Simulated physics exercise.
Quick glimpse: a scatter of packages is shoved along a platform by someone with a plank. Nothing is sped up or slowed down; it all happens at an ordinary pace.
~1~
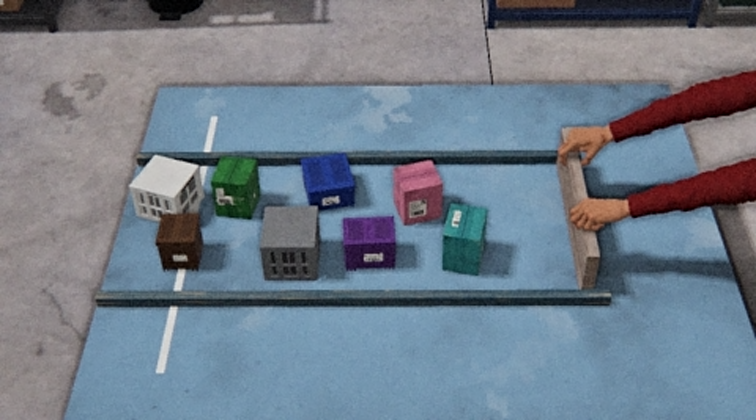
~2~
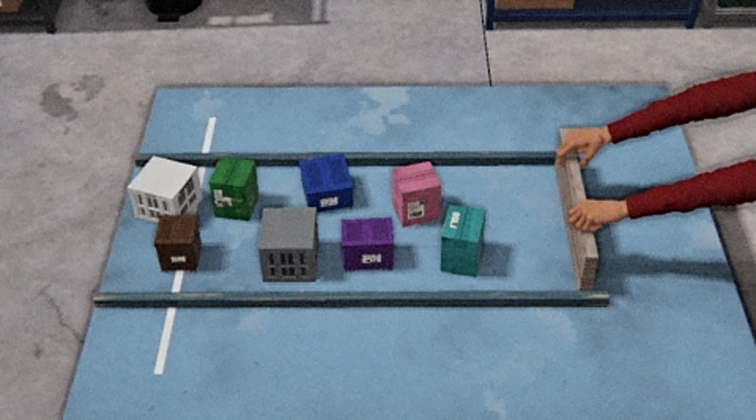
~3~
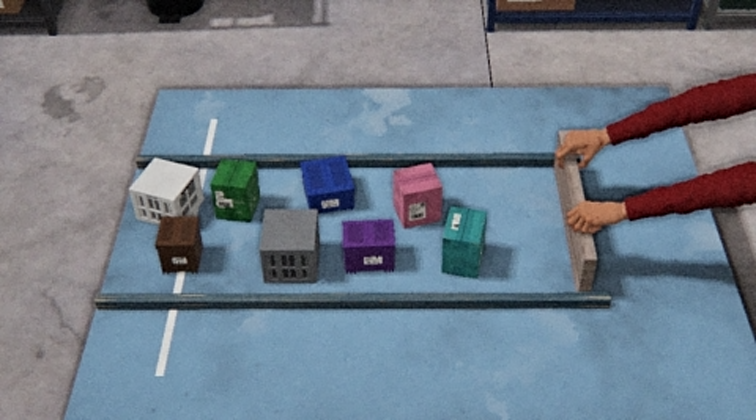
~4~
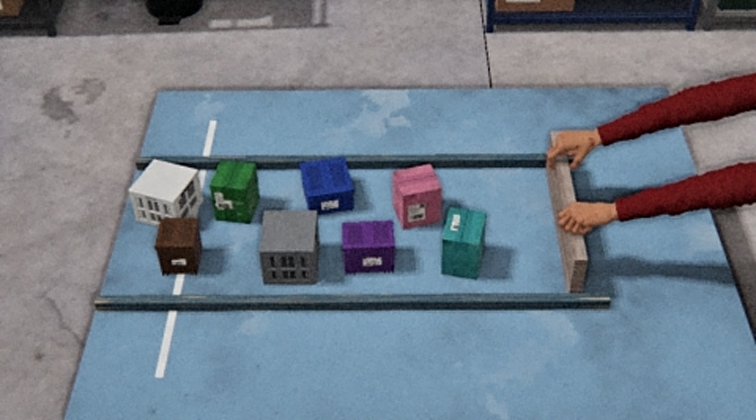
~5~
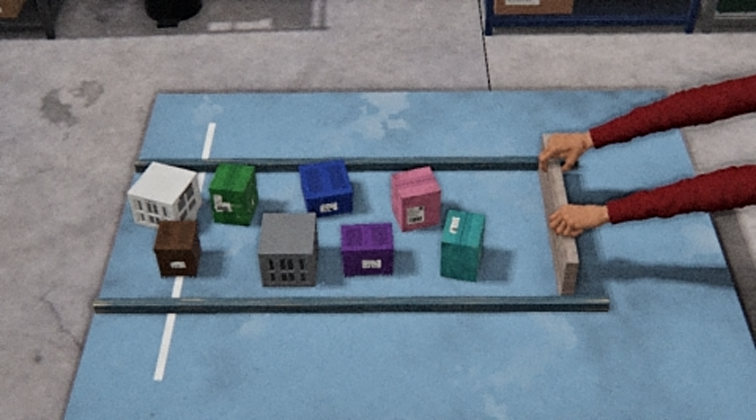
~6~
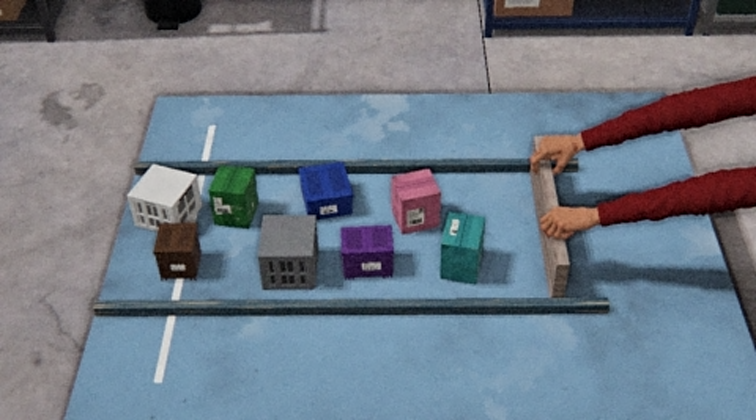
Eight small boxes and crates sit scattered between two dark rails on a worn blue platform, seen from above at an angle on a grey concrete floor. White, green, blue and pink ones form the back row, with brown, grey, purple and teal nearer, and white tape at left. From the right, two red-sleeved arms slide an upright plank slowly leftward, while the boxes stay put.
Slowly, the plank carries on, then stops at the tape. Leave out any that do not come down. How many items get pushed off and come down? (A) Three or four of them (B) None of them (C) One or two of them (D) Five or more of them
Option A: Three or four of them.
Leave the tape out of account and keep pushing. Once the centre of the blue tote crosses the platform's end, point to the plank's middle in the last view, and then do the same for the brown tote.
For the blue tote, about (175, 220); for the brown tote, about (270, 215).
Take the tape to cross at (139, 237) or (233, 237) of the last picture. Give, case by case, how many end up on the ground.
6 and 2.
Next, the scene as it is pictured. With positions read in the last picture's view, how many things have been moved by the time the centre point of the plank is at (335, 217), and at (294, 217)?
The first count is 7, and then it's 8.
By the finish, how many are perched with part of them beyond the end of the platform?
You'd get 2.
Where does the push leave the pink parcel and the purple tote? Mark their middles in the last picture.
The pink parcel at (170, 202), the purple tote at (118, 254).
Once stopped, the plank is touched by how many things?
Number: 2.
Soon after, none off yet; white crate at rest near (166, 201); brown tote at rest near (179, 252); green parcel at rest near (234, 197).
Then, none off yet; white crate moved a little near (155, 201); brown tote moved about its own width near (147, 252); green parcel moved about its own width near (202, 195).
By the end, the number that fall off is three or four; fallen, grey crate, green parcel, brown tote and white crate.
